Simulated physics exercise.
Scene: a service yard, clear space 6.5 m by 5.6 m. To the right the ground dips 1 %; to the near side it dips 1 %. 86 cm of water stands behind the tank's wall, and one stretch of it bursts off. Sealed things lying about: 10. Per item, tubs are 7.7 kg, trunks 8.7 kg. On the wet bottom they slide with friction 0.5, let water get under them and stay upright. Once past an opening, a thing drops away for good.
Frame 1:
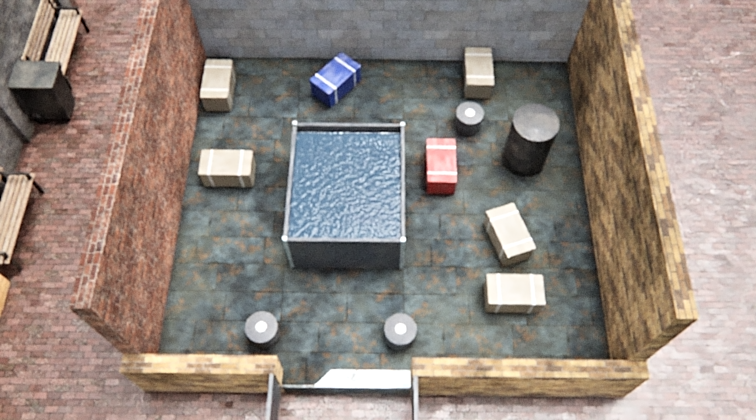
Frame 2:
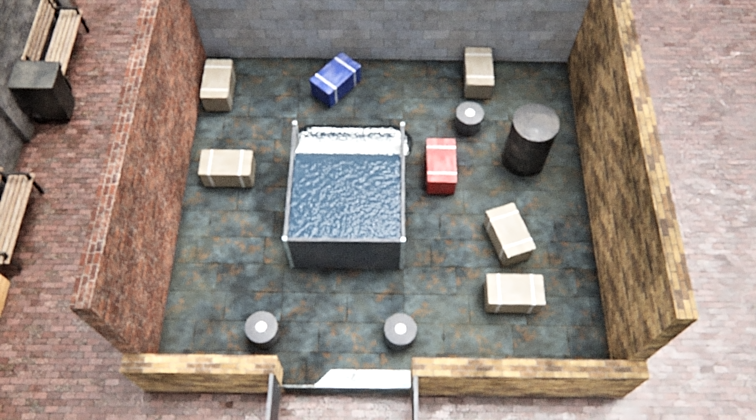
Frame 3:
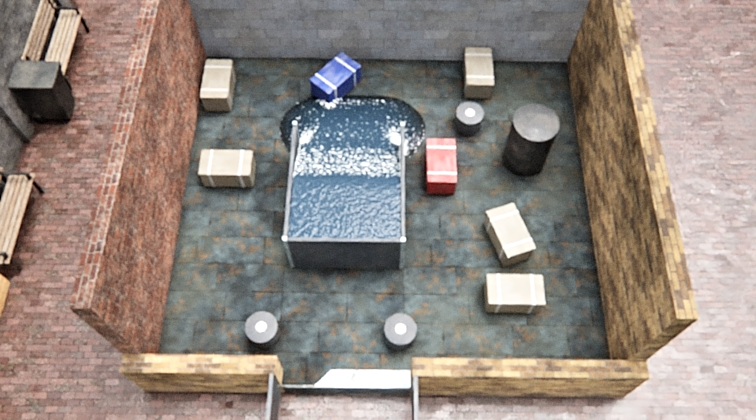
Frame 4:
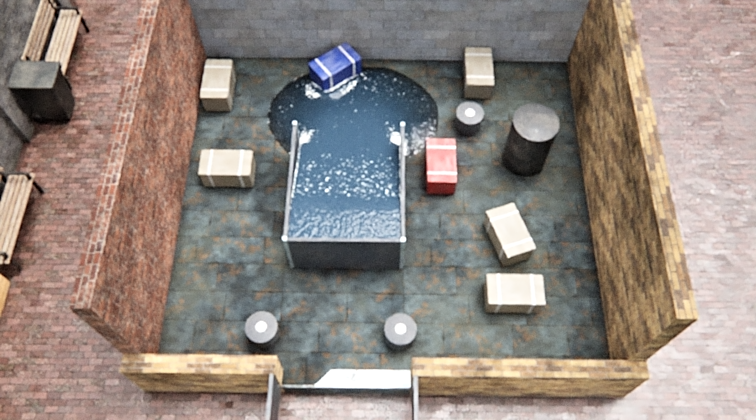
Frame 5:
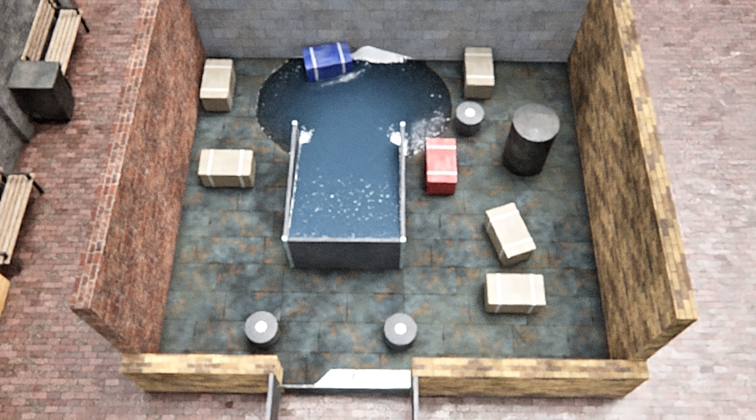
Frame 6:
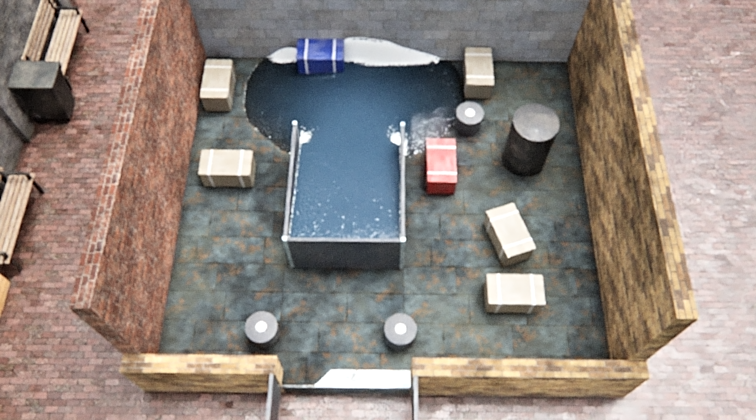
To begin with, a square tank of water stands in a walled yard among pale crates, a red trunk and a blue trunk. Water then bursts from its far side and spreads in a widening pool, pushing the blue trunk a short way to the back wall, while the red trunk stays put.
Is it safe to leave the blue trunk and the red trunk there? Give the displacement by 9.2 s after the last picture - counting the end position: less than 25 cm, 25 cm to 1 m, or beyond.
Blue trunk: Makes a long trip. Red trunk: Makes a modest move.
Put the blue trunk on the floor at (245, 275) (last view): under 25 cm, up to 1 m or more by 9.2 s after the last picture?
Well, it is shoved a long way.
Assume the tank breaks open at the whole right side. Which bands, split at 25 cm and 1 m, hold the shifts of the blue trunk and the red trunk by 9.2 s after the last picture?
Log: Blue trunk large displacement; red trunk large displacement.
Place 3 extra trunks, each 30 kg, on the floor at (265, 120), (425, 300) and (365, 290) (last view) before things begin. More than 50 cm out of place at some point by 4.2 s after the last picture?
Listed order gives above the limit, within the limit, within the limit.
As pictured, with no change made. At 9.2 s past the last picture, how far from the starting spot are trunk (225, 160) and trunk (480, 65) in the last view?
Taking them in turn, the shifts are 300 cm and 150 cm.
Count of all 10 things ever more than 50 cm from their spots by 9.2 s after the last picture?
The count comes to 10.
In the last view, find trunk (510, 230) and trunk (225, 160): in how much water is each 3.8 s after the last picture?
Some 3 cm at the first, some 3 cm at the second.
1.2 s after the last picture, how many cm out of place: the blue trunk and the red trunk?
About 200 and 0 cm by then.
Then, 1.2 s after the last picture the blue trunk is near (224, 40), 1.9 m from its start, afloat; the red trunk is near (441, 160), 0.0 m from its start, aground; 0 of 10 are out; 1 afloat.
Then, 3.8 s after the last picture the blue trunk is near (260, 232), 3.2 m from its start, afloat; the red trunk is near (441, 160), 0.0 m from its start, aground; 0 of 10 are out; 3 afloat.
Then, 6.2 s after the last picture the blue trunk is near (341, 351), 4.8 m from its start, afloat; the red trunk is near (419, 167), 0.4 m from its start, afloat; 2 of 10 are out; 6 afloat.
Then, 9.2 s after the last picture the blue trunk has gone out; the red trunk is near (435, 185), 0.5 m from its start, afloat; 3 of 10 are out; 7 afloat.
